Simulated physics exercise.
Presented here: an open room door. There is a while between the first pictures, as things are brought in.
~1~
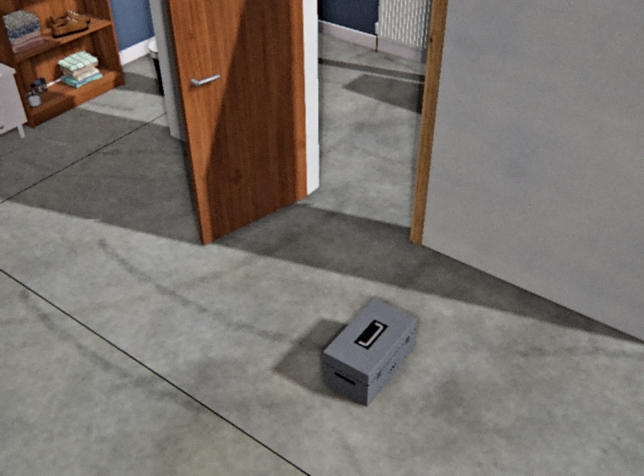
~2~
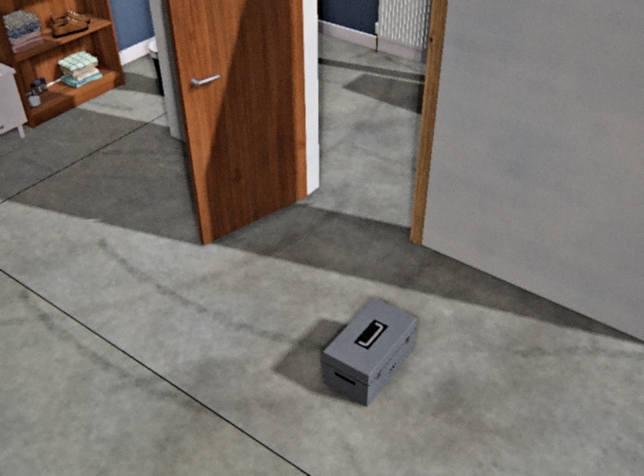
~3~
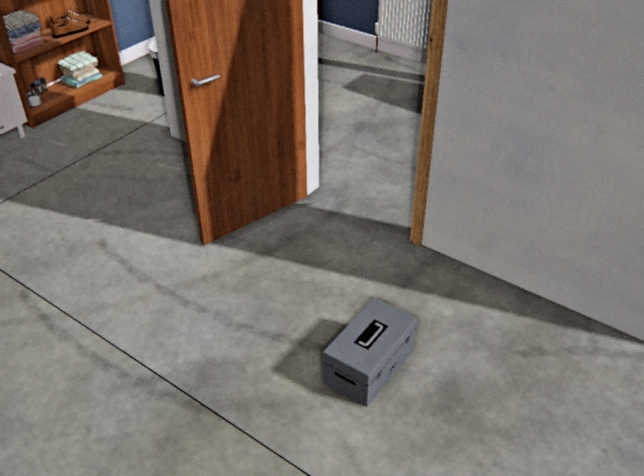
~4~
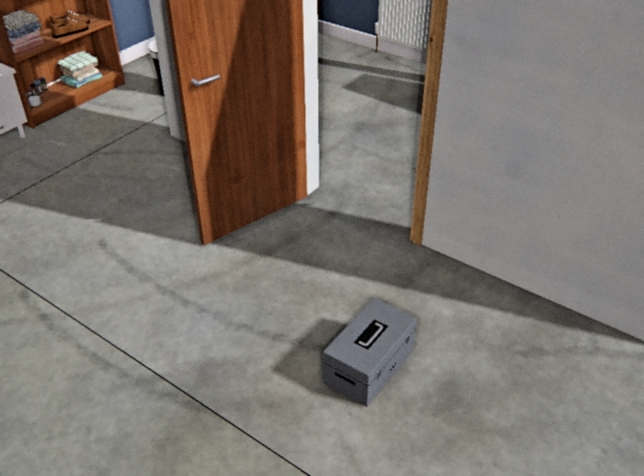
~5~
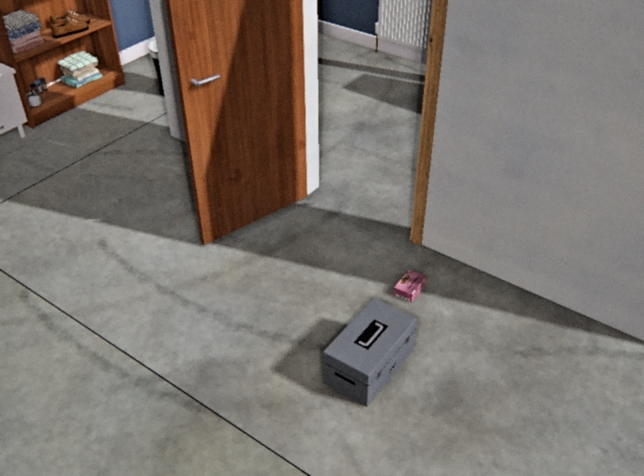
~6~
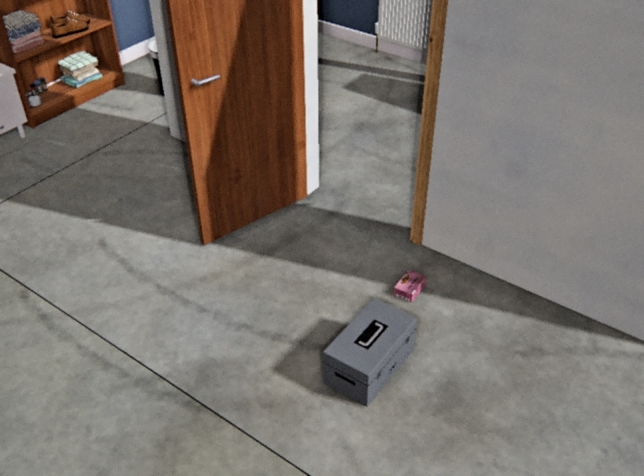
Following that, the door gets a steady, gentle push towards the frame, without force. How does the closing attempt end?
It ends with the door fully closed.
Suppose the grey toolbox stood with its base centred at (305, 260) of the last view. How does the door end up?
The door gets held up.
Then, 0.70 s after the last picture, door 88° open.
Then, 1.30 s after the last picture, door 59° open.
Then, 1.70 s after the last picture, door 38° open.
Then, 2.20 s after the last picture, door 10° open.
At rest, door 0° open; both in place. Seen from the same camera at the end, pink packet near (410, 286).
